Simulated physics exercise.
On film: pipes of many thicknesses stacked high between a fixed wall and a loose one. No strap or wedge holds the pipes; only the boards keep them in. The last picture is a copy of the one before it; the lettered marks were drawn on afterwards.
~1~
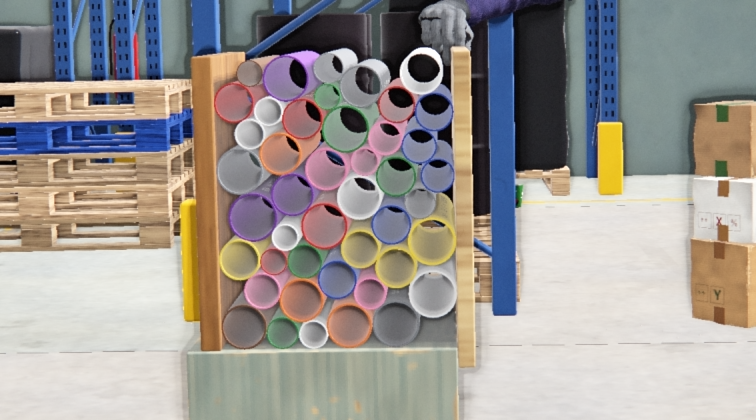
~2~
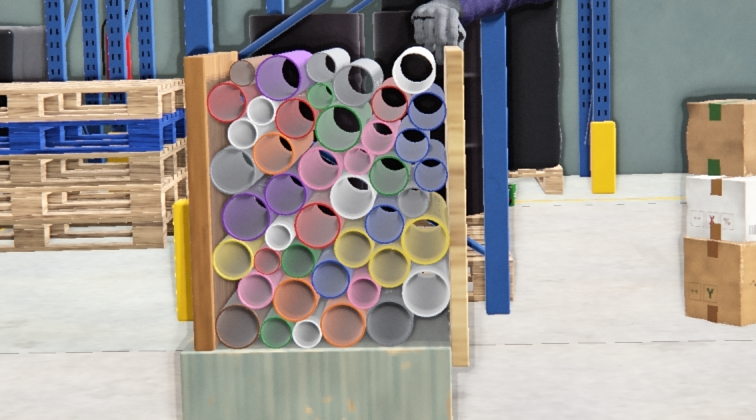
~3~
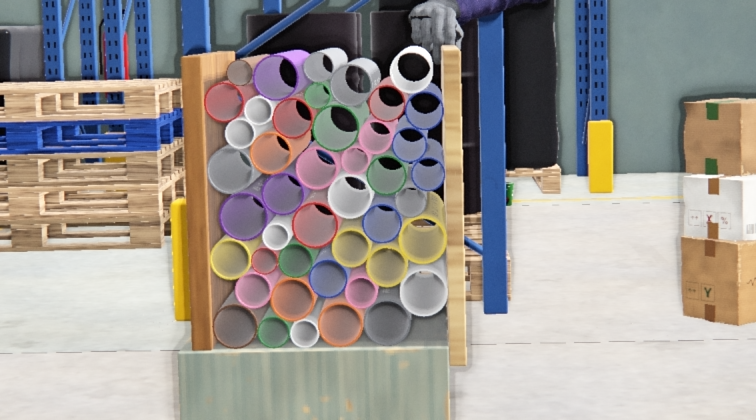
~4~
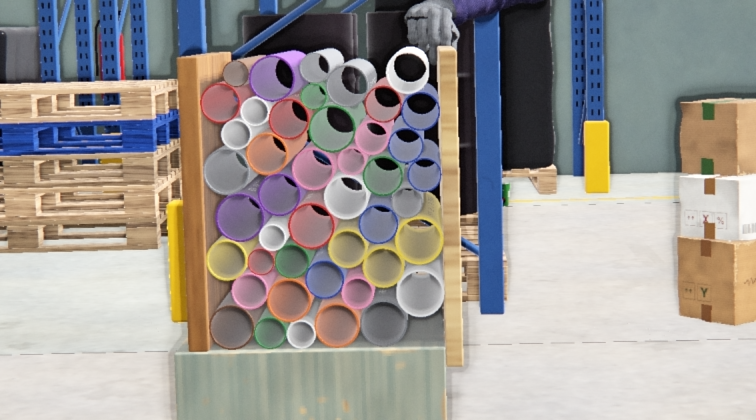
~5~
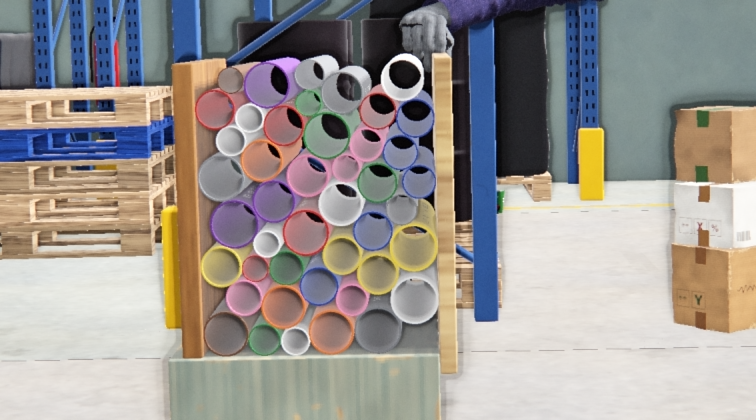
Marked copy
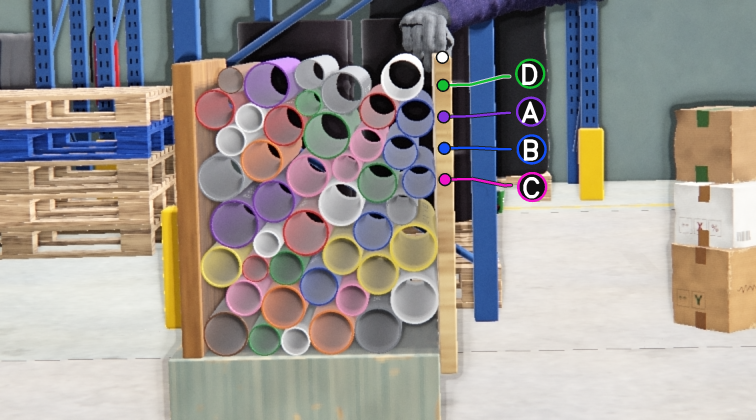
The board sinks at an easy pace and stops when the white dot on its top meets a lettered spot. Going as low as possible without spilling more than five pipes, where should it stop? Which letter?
Mark C is as low as it can go.
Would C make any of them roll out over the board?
At C: Yes.
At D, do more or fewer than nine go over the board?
At D, fewer than nine.
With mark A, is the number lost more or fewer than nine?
It loses fewer than nine.
On the marked copy, A at (444, 117); B at (445, 148); C at (445, 180); D at (443, 85); the white dot at (443, 57).
Taking C. A third of the way, top of the board (435, 120).
Two thirds of the way, top of the board (436, 180).
When it is over, top of the board (436, 180), five out over the board.
As for the rest, A none out over the board; B none out over the board; D none out over the board.
